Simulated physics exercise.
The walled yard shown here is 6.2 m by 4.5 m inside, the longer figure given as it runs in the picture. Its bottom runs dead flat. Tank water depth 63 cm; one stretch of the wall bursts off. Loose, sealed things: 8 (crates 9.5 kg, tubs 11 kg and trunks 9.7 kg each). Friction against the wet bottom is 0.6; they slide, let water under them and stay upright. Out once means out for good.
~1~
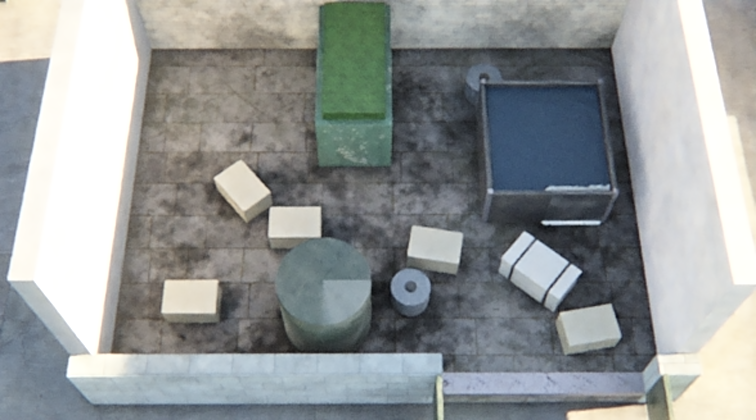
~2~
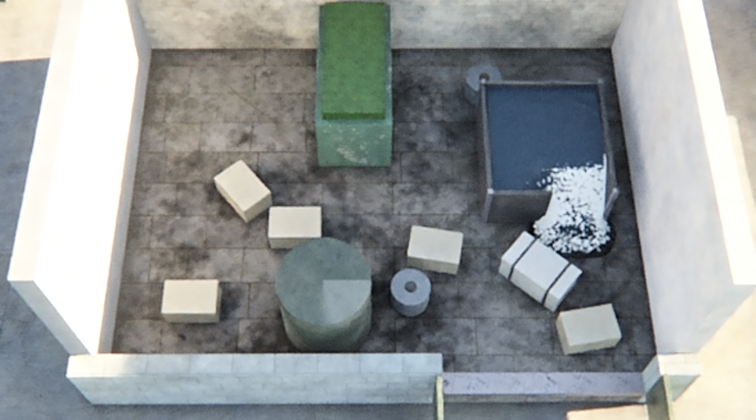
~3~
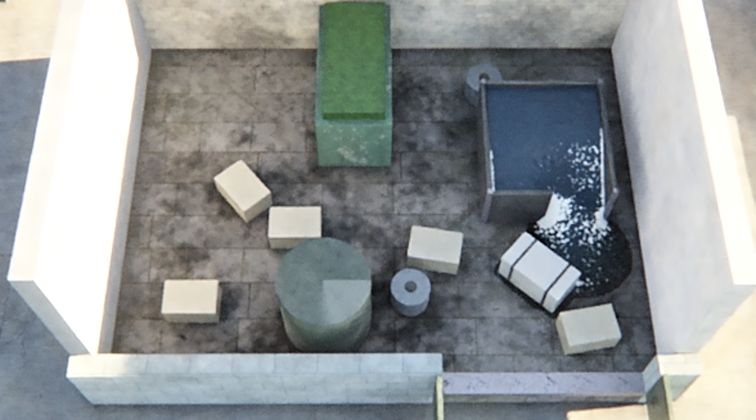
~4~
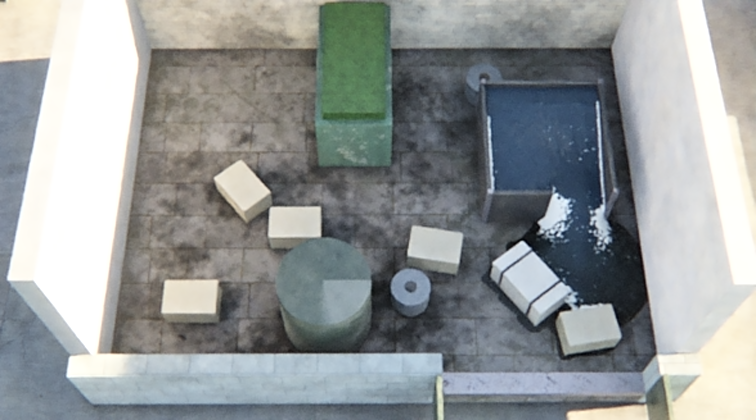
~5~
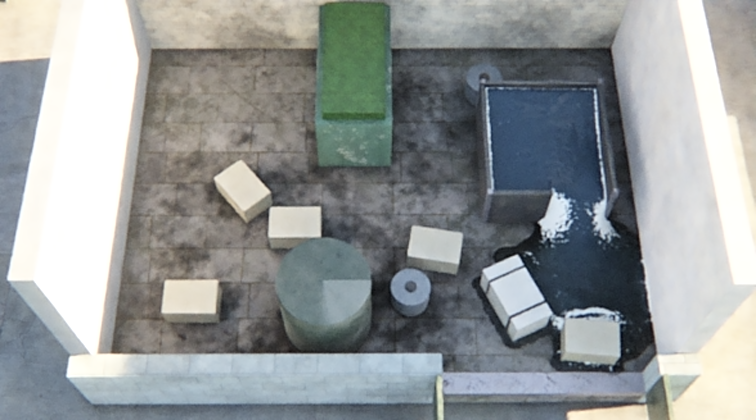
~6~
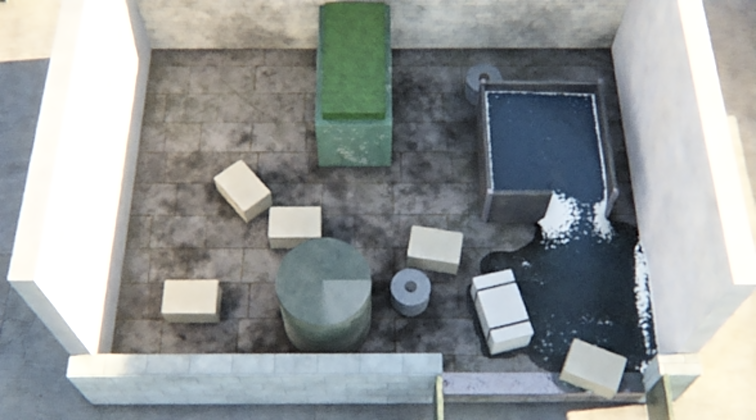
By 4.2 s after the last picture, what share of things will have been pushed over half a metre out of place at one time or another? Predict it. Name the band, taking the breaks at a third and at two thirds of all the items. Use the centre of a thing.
The answer is the lowest band, under a third.
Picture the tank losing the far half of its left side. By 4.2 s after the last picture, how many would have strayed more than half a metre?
That gives 4 of them.
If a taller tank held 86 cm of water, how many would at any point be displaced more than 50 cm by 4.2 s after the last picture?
Then it comes to 2.
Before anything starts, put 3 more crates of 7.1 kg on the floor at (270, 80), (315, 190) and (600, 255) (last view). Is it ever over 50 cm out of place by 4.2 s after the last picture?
One after another they come out inside the limit, inside the limit, above it.
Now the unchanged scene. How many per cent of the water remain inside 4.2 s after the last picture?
Somewhere near 40 percent, give or take.
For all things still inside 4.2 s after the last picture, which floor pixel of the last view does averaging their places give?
Near (359, 244).
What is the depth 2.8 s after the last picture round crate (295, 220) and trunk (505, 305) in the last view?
I'd put it at 0 cm and 3 cm respectively.
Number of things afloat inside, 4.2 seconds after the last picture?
The number is 0.
Then, 0.4 s after the last picture 2 of 8 are over 50 cm from their spots; 0 afloat.
Then, 1.5 s after the last picture 2 of 8 are over 50 cm from their spots; 0 afloat.
Then, 2.8 s after the last picture 2 of 8 are over 50 cm from their spots; 0 afloat.
Then, 4.2 s after the last picture 2 of 8 are over 50 cm from their spots, and 2 have been at some point; 0 afloat.
